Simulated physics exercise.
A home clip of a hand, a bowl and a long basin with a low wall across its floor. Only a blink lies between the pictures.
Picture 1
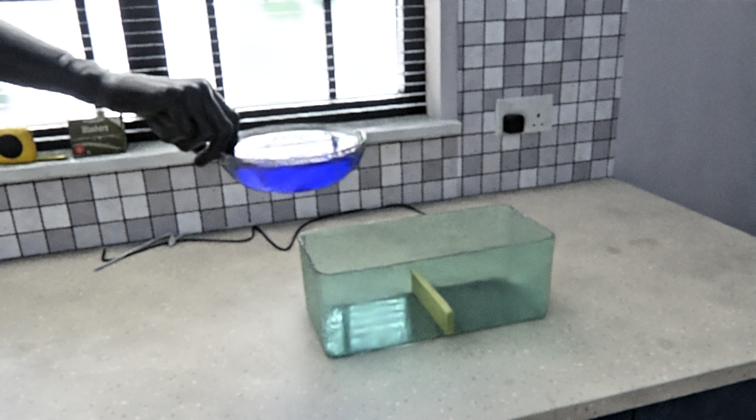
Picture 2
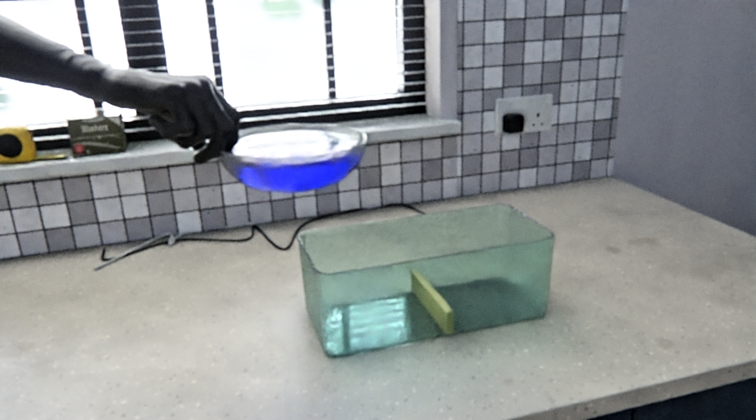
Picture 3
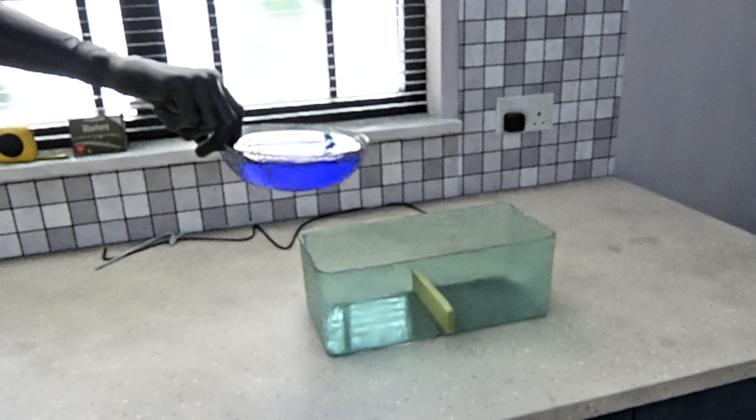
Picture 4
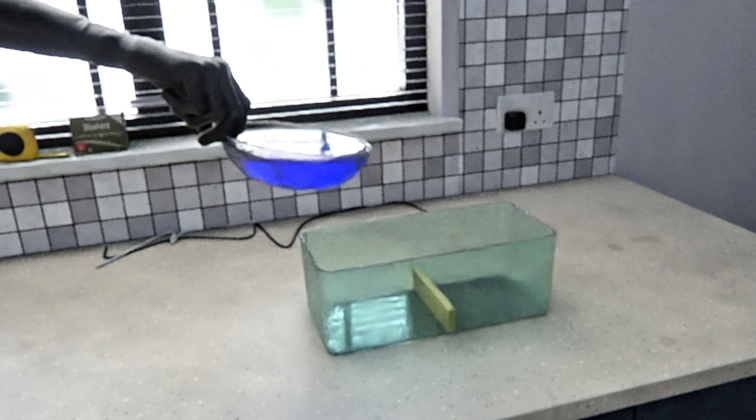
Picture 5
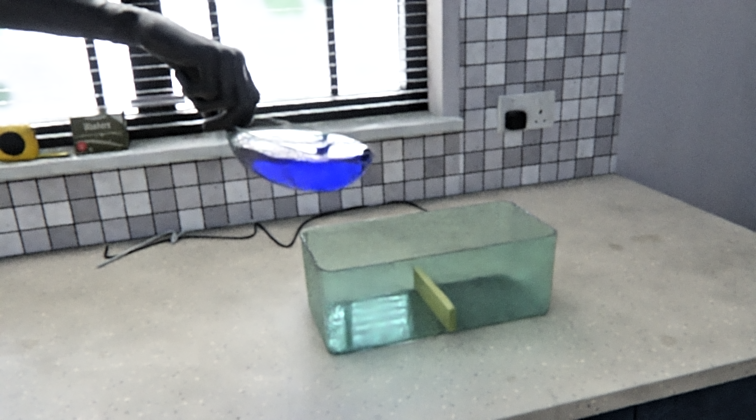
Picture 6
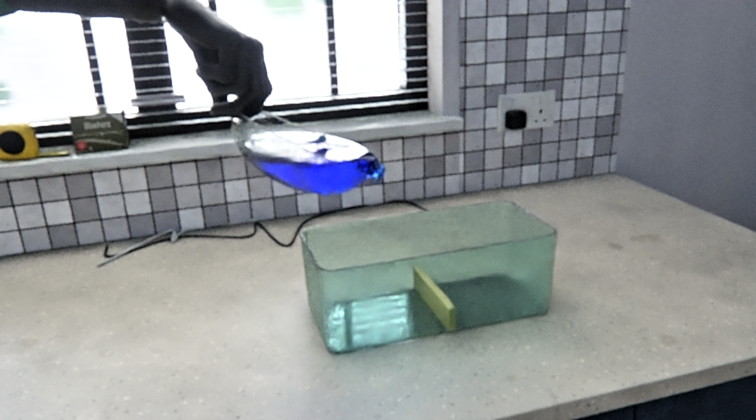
A hand held a glass bowl of bright blue liquid above a long, clear greenish basin on a countertop, then raised its grip and tilted the bowl to the right until liquid reached the rim.
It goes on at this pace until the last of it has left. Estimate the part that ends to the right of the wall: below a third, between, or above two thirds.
In the end not even a third is right of the wall.
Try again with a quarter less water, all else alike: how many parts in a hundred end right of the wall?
Some 20 per cent.
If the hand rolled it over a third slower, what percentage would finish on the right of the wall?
It comes to 25 per cent or so.
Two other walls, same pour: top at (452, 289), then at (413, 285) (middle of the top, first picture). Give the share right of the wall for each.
Near 30 % and 45 %.
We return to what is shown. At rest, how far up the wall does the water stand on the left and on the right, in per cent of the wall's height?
Some 70 per cent left and 30 right.
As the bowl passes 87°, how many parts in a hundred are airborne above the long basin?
About 20 per cent.
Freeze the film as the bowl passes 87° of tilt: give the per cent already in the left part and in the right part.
The left part 65 per cent, the right part 10.
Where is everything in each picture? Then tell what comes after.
The first picture shows tilt 0°; pouring edge (363, 134); surface from (219, 154) to (359, 140); the long basin's rim runs from (307, 255) to (531, 221); the wall's top is at (431, 290).
The second picture shows tilt 1°; pouring edge (363, 135); surface from (219, 153) to (359, 140).
The third picture shows tilt 5°; pouring edge (366, 139); surface from (221, 149) to (362, 142).
The fourth picture shows tilt 12°; pouring edge (368, 146); surface from (225, 145) to (364, 143).
The fifth picture shows tilt 20°; pouring edge (368, 155); surface from (232, 143) to (363, 150); 3 per cent is over the edge.
The sixth picture shows tilt 30°; pouring edge (367, 167); surface from (240, 145) to (344, 150); 13 per cent is over the edge.
A moment on, the bowl is tipped on its side and 3 per cent is still to pour, 66 is left of the wall and 11 right of it.
Next, the bowl is tipped right over and 0 per cent is still to pour, 69 is left of the wall and 20 right of it.
Then the bowl is tipped right over and 0 per cent is still to pour, 68 is left of the wall and 23 right of it.
Later the bowl is tipped right over and 0 per cent is still to pour, 68 is left of the wall and 24 right of it.
At rest 68 per cent lies left of the wall, 24 right of it and 8 outside.
